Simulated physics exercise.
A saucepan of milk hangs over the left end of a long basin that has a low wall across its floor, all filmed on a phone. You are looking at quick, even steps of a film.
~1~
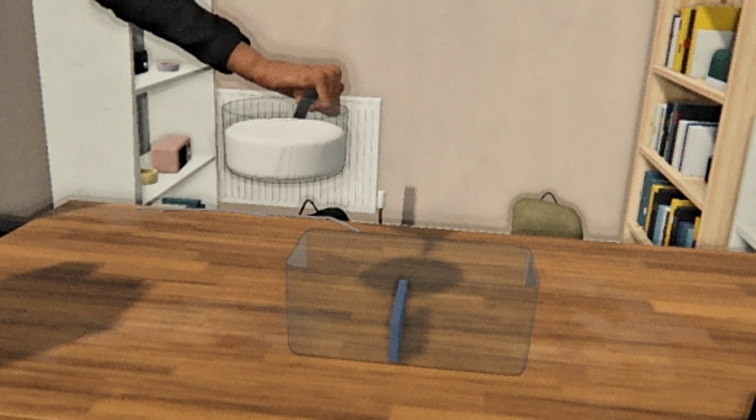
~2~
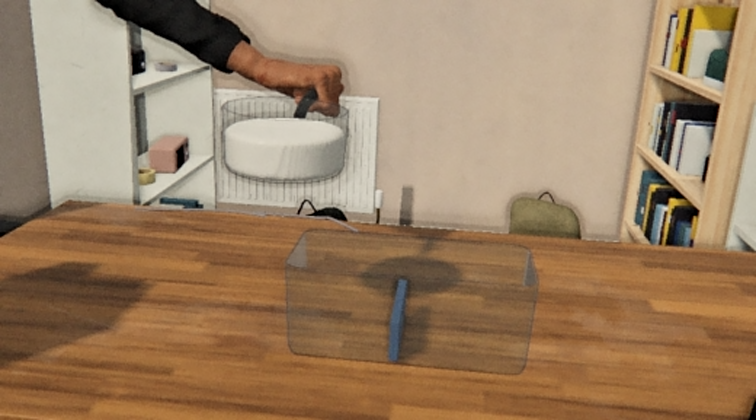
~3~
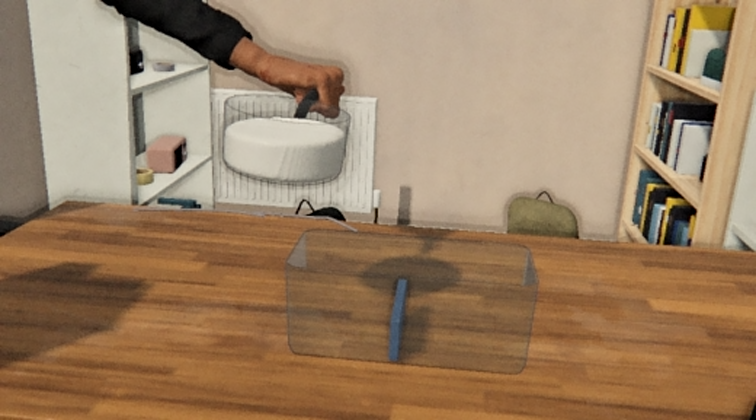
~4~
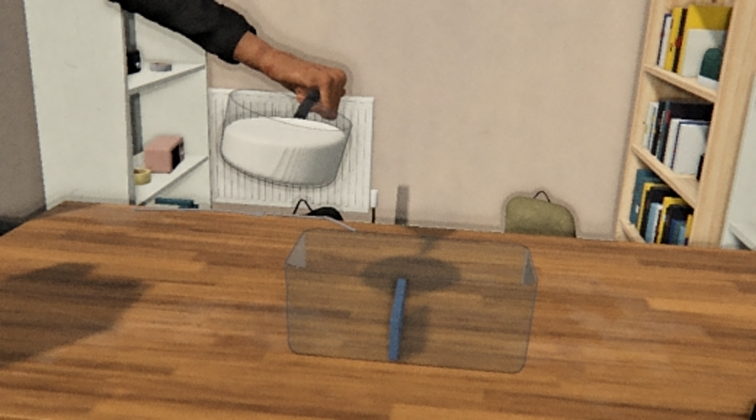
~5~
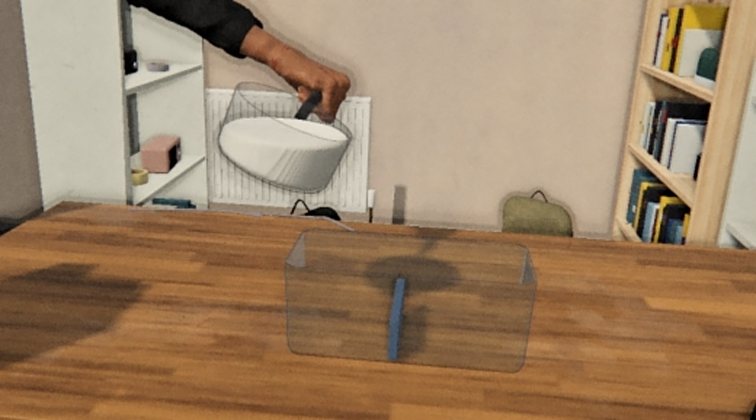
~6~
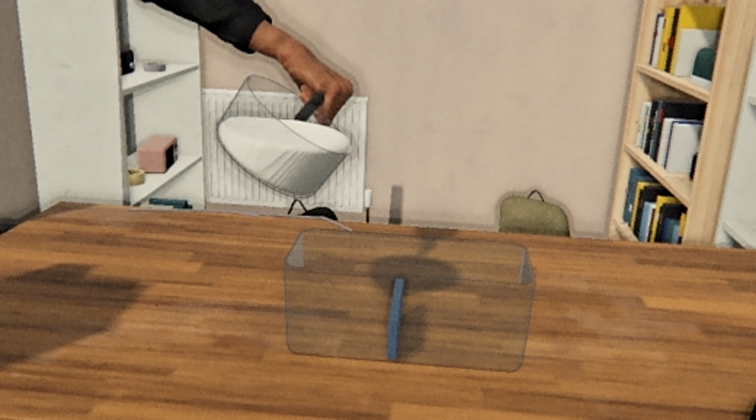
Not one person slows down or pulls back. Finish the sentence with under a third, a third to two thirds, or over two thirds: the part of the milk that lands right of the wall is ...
It is under a third.
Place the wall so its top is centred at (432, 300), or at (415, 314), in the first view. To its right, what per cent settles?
About 10 % for the first and about 15 % for the second.
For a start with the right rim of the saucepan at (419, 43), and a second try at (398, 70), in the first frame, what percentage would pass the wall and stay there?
The first start yields 85 per cent, the second 70 per cent.
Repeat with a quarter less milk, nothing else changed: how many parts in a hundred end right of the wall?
Best guess: Around 5 %.
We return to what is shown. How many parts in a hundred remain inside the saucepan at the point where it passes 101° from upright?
Still holding around 20 %, give or take.
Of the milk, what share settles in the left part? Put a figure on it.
Near 80 %.
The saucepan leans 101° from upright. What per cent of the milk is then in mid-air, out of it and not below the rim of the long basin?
Share: Approx. 40 %.
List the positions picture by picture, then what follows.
In the first picture, tilt 0°; pouring edge (347, 113); surface from (230, 126) to (345, 133); the long basin's rim runs from (296, 247) to (534, 267); the wall's top is at (400, 301).
In the second picture, tilt 2°; pouring edge (347, 115); surface from (229, 125) to (345, 133).
In the third picture, tilt 6°; pouring edge (349, 120); surface from (230, 124) to (345, 134).
In the fourth picture, tilt 13°; pouring edge (350, 128); surface from (229, 123) to (346, 136).
In the fifth picture, tilt 23°; pouring edge (350, 140); surface from (227, 123) to (349, 138).
In the sixth picture, tilt 35°; pouring edge (348, 153); surface from (224, 120) to (345, 142); 1 per cent is over the edge.
A moment on, the saucepan is tipped right over and 22 per cent is still to pour, 33 is left of the wall and 6 right of it.
Next, the saucepan is tipped right over and 2 per cent is still to pour, 75 is left of the wall and 9 right of it.
Then the saucepan is tipped right over and 0 per cent is still to pour, 80 is left of the wall and 12 right of it.
Later the saucepan is tipped right over and 0 per cent is still to pour, 79 is left of the wall and 13 right of it.
Finally, 79 per cent lies left of the wall, 13 right of it and 8 outside.
